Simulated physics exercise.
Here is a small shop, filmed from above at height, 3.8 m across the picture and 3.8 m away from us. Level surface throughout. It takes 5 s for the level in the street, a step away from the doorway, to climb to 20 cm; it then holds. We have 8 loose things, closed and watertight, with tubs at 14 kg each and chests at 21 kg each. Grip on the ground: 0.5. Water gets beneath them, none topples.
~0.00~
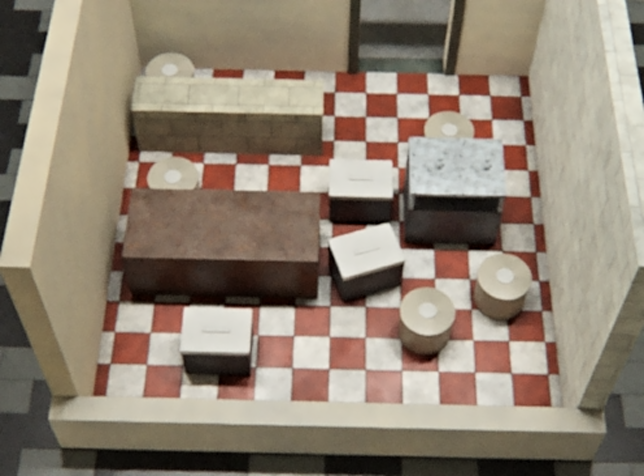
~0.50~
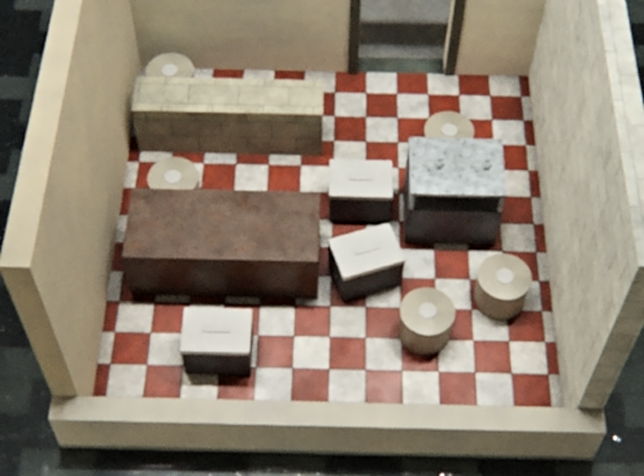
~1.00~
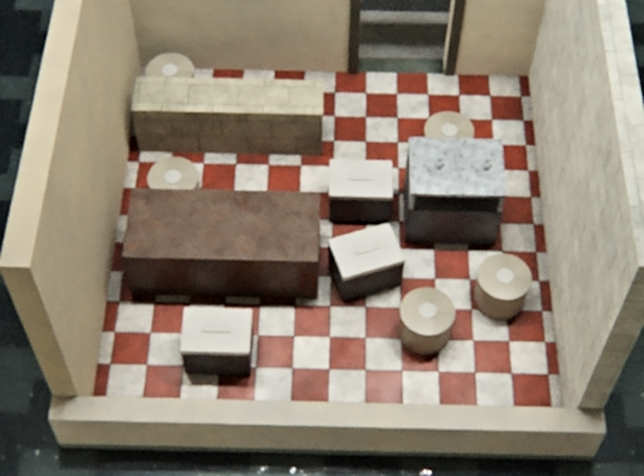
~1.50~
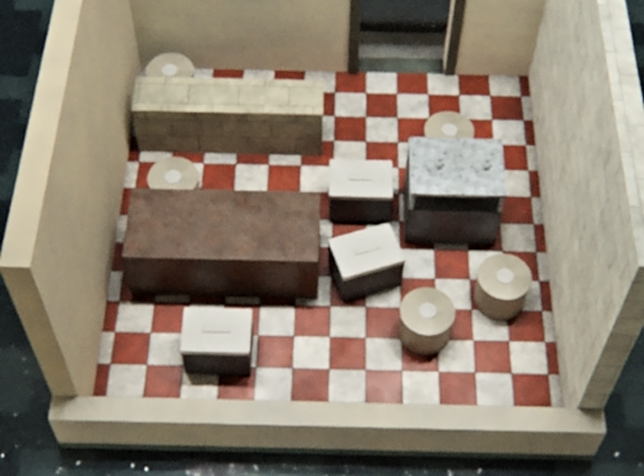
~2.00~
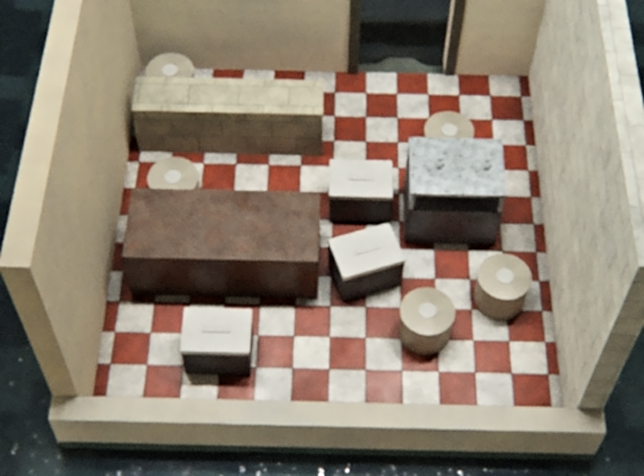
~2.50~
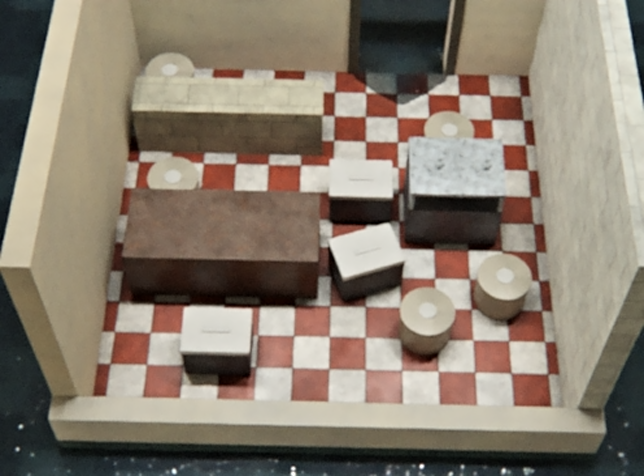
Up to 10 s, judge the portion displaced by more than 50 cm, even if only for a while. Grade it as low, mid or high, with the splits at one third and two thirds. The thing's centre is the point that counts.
Grade: Low, under a third.
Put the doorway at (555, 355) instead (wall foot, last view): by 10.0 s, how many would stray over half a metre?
You'd get 1 in that case.
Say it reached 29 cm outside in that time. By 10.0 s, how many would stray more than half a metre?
It would come to 5 of them.
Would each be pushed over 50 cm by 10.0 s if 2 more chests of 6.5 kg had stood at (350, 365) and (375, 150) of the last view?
First one stays within it, second one goes beyond it.
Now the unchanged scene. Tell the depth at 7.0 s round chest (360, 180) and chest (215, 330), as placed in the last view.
Some 9 cm at the first, some 0 cm at the second.
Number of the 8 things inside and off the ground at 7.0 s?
At that point I count 2.
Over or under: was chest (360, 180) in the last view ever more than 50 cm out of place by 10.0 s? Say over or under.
That one ends up beyond the limit.
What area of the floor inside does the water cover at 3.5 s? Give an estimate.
Some 1.5 m2.
After 3.5 s 0 of 8 are over 50 cm from their spots; 0 afloat.
After 4.5 s 0 of 8 are over 50 cm from their spots; 0 afloat.
After 7.0 s 1 of 8 are over 50 cm from their spots; 2 afloat.
After 10.0 s 2 of 8 are over 50 cm from their spots, and 2 have been at some point; 1 afloat.
